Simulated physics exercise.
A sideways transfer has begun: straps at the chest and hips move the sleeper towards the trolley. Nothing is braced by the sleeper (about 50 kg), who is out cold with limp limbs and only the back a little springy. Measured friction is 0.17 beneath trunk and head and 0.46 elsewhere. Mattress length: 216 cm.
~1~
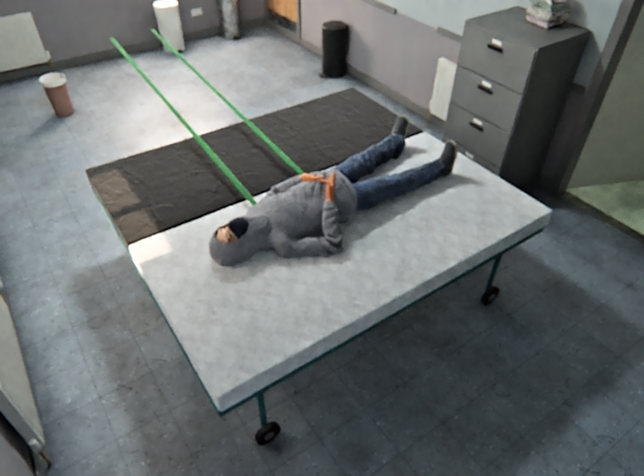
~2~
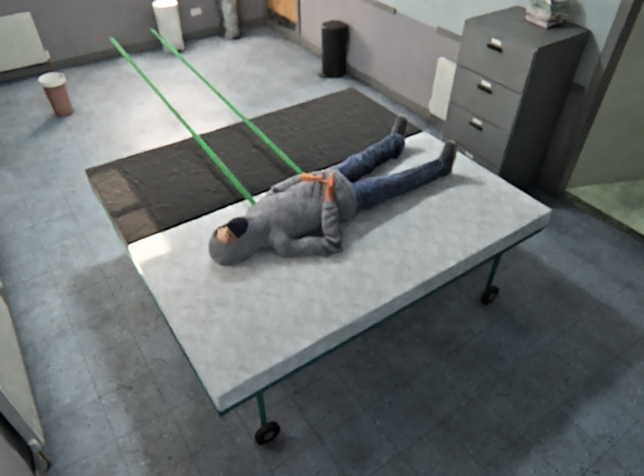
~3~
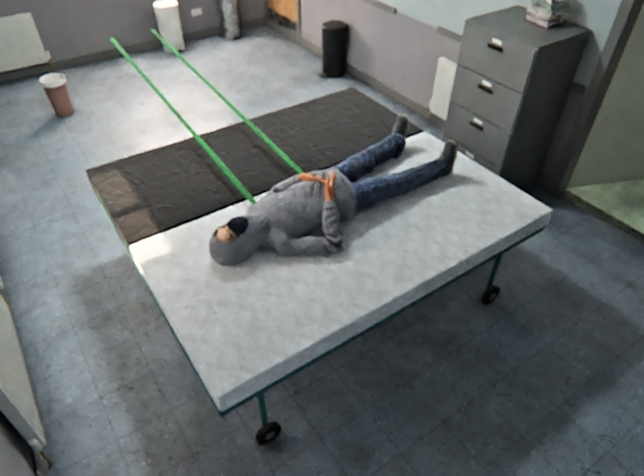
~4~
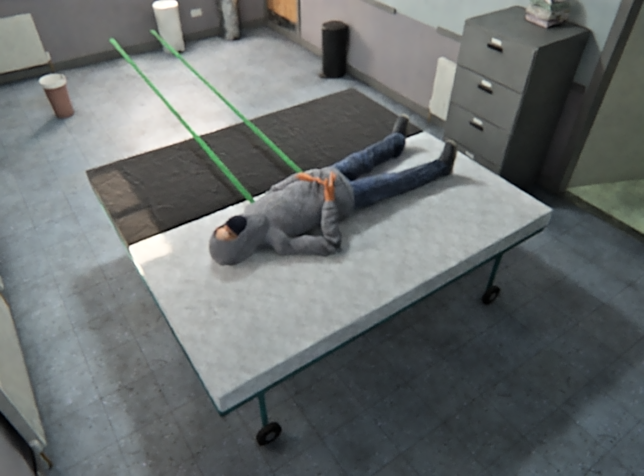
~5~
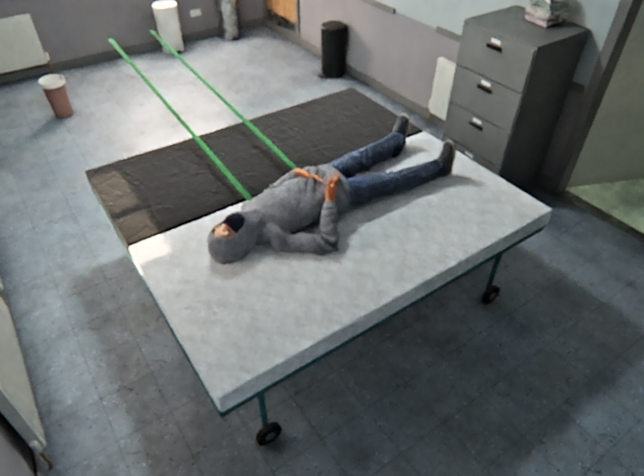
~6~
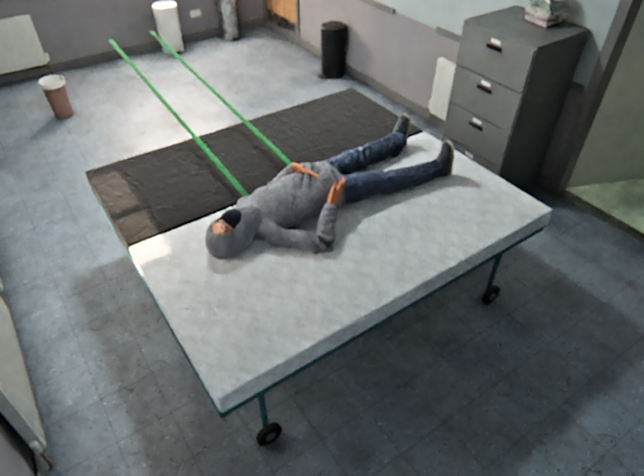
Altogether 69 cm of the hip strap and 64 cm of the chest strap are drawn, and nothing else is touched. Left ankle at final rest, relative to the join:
Past.
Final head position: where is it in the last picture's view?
(186, 188).
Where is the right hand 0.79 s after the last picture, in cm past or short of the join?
About 38 cm short of it.
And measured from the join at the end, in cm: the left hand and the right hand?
Left hand 44 past, right hand 32 short.
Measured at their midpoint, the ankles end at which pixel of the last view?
I'd put it at roughly (385, 152).
Then, 0.29 s after the last picture the left ankle is 7 cm short of the join, near (396, 141) in the last picture's view.
Then, 0.79 s after the last picture the left ankle is 4 cm short of the join, near (388, 142) in the last picture's view.
Then, 1.29 s after the last picture the left ankle is 7 cm past the join, near (376, 137) in the last picture's view.
At rest, head crosses the join; left hand crosses the join; right hand stops short of the join; left ankle crosses the join; right ankle stops short of the join; right knee stops short of the join.
